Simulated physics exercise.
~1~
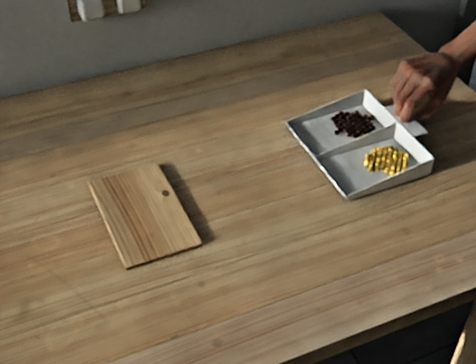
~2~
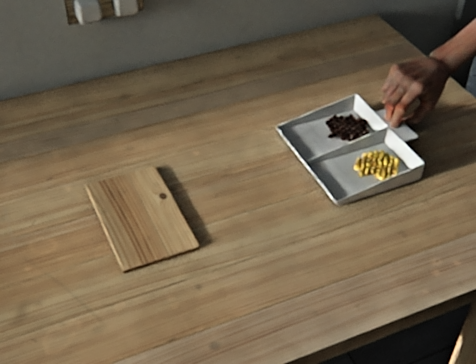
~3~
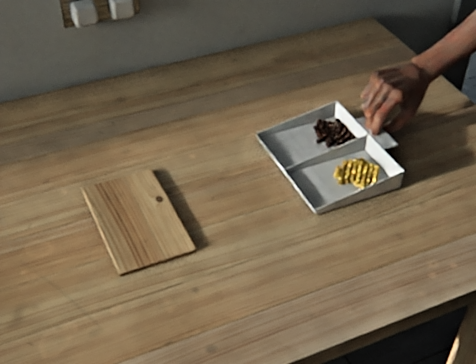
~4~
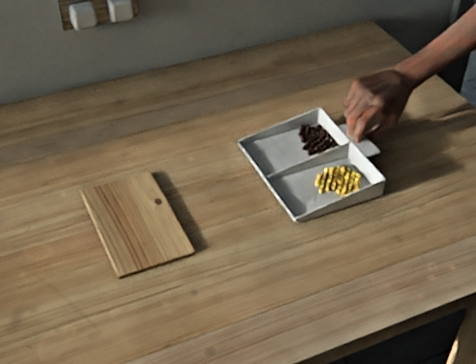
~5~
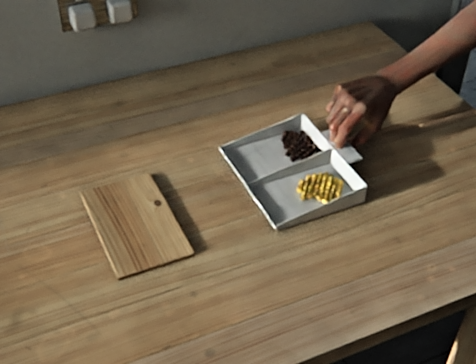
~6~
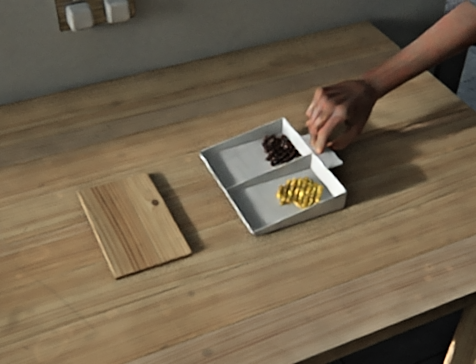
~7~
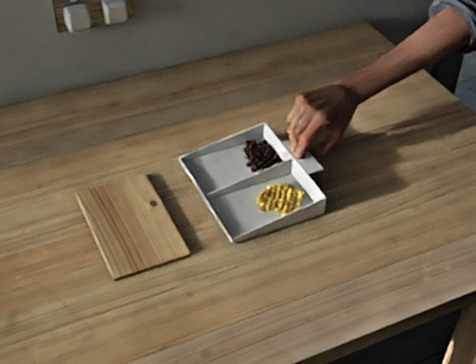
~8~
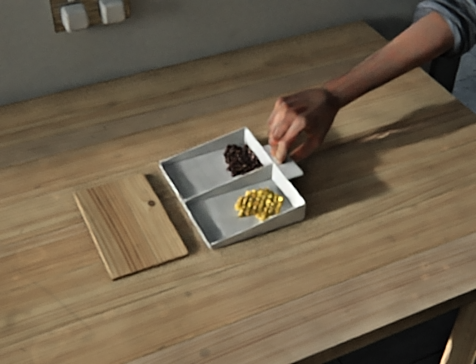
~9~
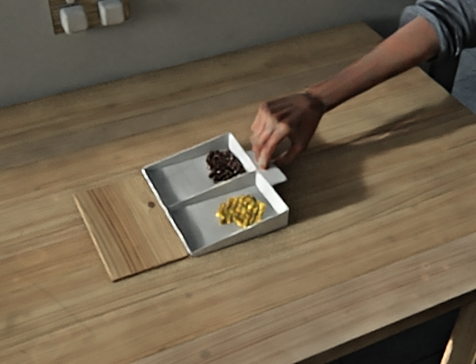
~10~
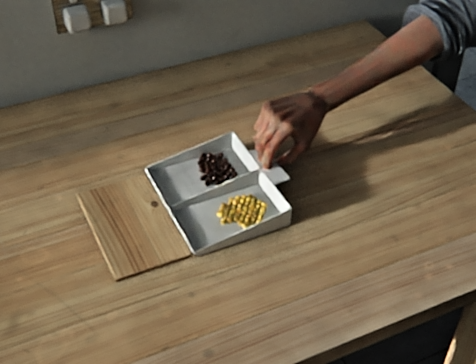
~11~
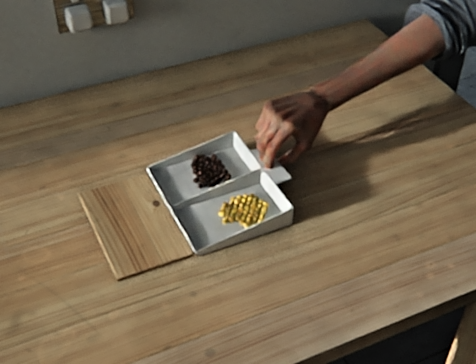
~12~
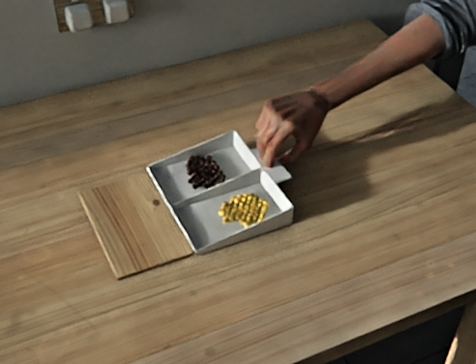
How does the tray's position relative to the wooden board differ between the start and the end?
At the start the tray is well off to the right of the board, with a wide stretch of bare table between them. At the end it is further left and a little closer to the viewer, resting right against the board's edge.
